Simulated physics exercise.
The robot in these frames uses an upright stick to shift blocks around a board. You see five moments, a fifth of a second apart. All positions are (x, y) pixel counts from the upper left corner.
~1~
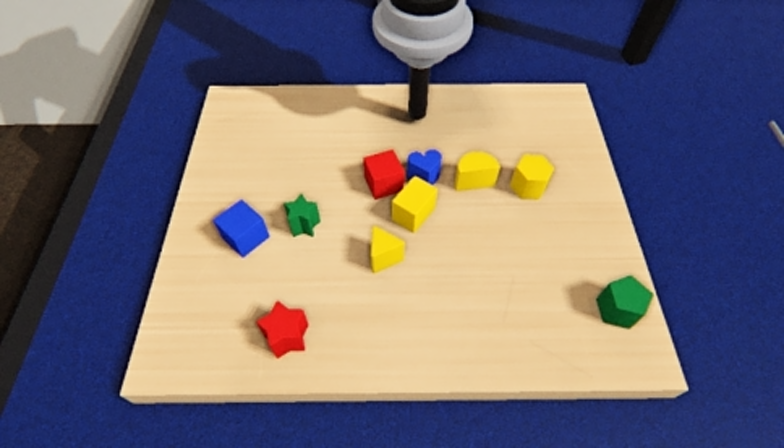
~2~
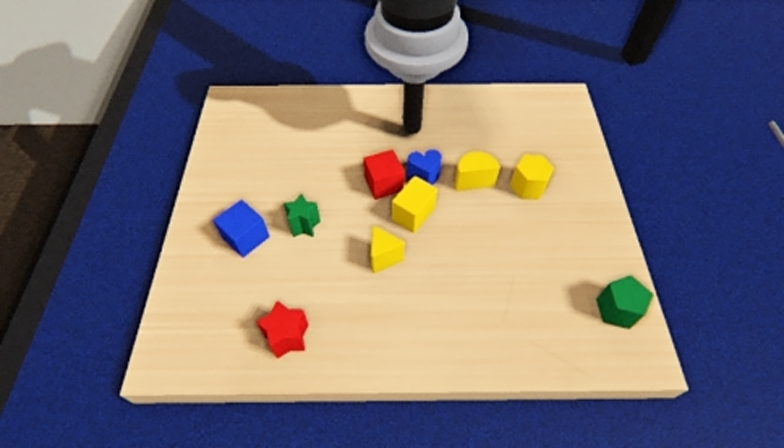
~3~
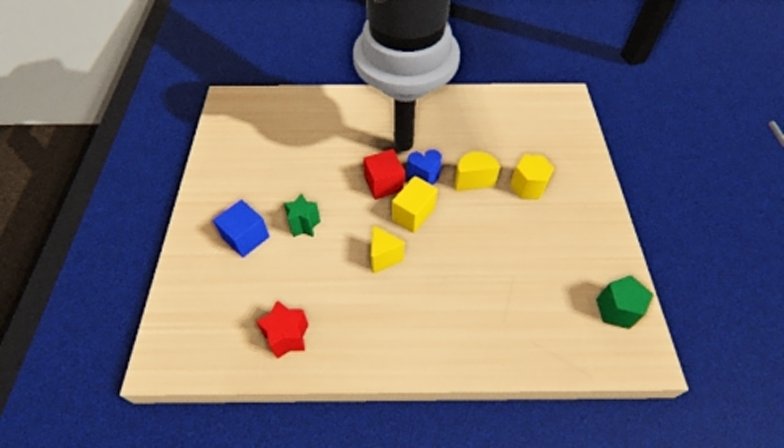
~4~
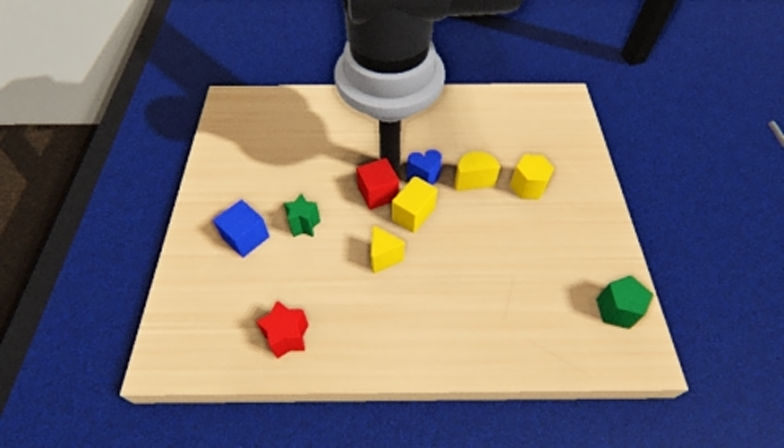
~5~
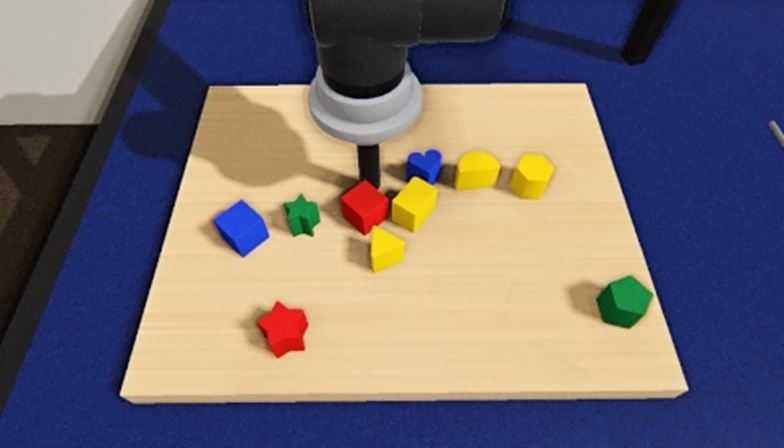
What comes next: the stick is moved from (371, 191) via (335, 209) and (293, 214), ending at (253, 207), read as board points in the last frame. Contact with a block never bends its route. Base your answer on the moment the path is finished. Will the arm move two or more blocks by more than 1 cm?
Yes, it checks out.
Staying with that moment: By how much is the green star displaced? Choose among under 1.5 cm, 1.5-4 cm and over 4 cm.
Band: 1.5 to 4 cm.
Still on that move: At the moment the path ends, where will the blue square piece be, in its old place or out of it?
The result: It stays put.
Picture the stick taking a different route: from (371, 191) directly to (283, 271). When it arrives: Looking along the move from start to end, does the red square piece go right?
It seems not.
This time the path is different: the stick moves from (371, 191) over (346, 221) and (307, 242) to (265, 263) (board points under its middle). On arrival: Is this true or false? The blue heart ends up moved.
That statement is not accurate.
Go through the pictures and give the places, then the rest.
In the first frame, stick tip (417, 114); block tops, blue square piece (238, 219); green star (299, 207); red square piece (384, 164).
In the second frame, stick (412, 128); blocks unchanged.
In the third frame, stick (404, 145); blocks unchanged.
In the fourth frame, stick (390, 164); red square piece (377, 174).
In the fifth frame, stick (370, 185); blue square piece (238, 219); green star (299, 207); red square piece (364, 198).
On the path given first. One third of the way, stick (333, 203); red square piece (353, 209), turned 55° anticlockwise.
Two thirds of the way, stick (290, 209); green star (284, 214), turned 35° anticlockwise; red square piece (353, 209), turned 55° anticlockwise.
At the end, stick (251, 202); blue square piece in place; green star (283, 214), turned 45° anticlockwise; red square piece (353, 209), turned 55° anticlockwise.
